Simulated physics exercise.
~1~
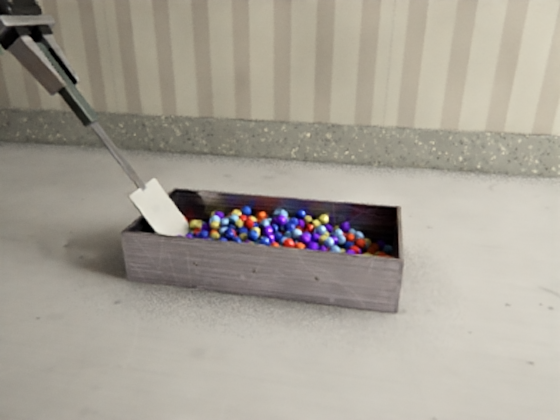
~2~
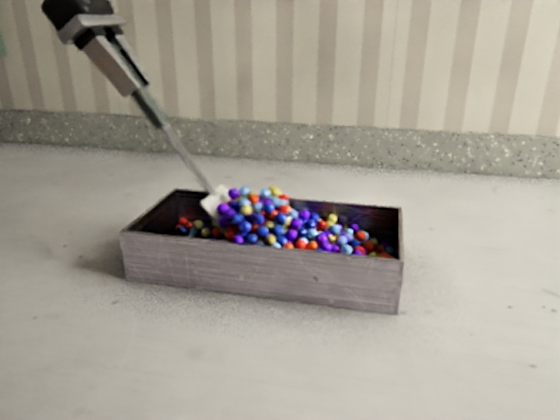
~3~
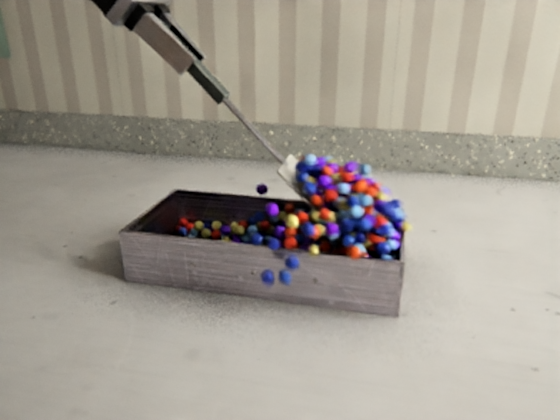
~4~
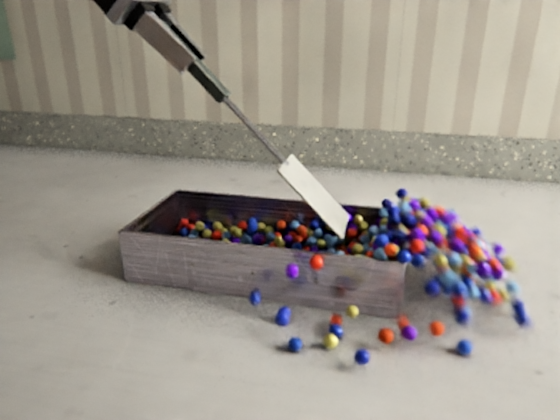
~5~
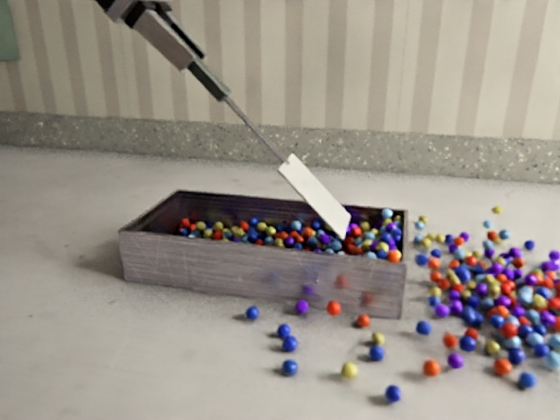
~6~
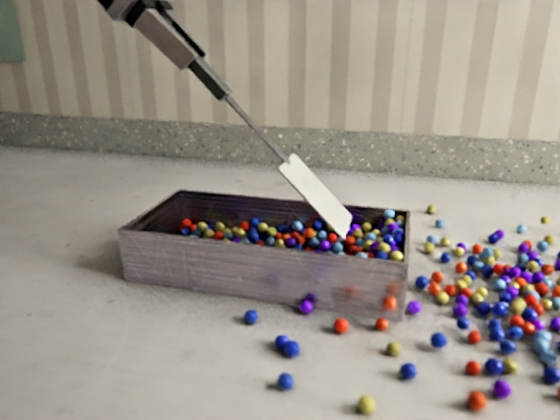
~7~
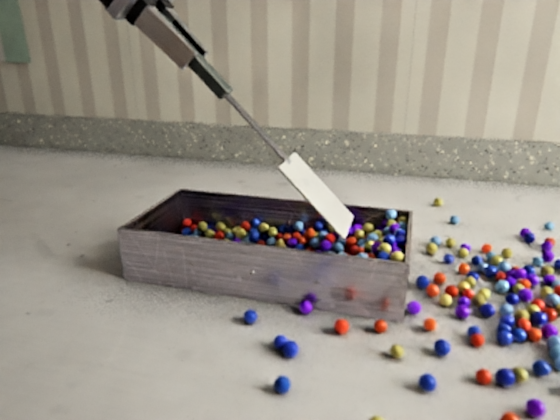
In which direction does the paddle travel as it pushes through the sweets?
The paddle travels to the right, going from the left end of the box towards the right end.
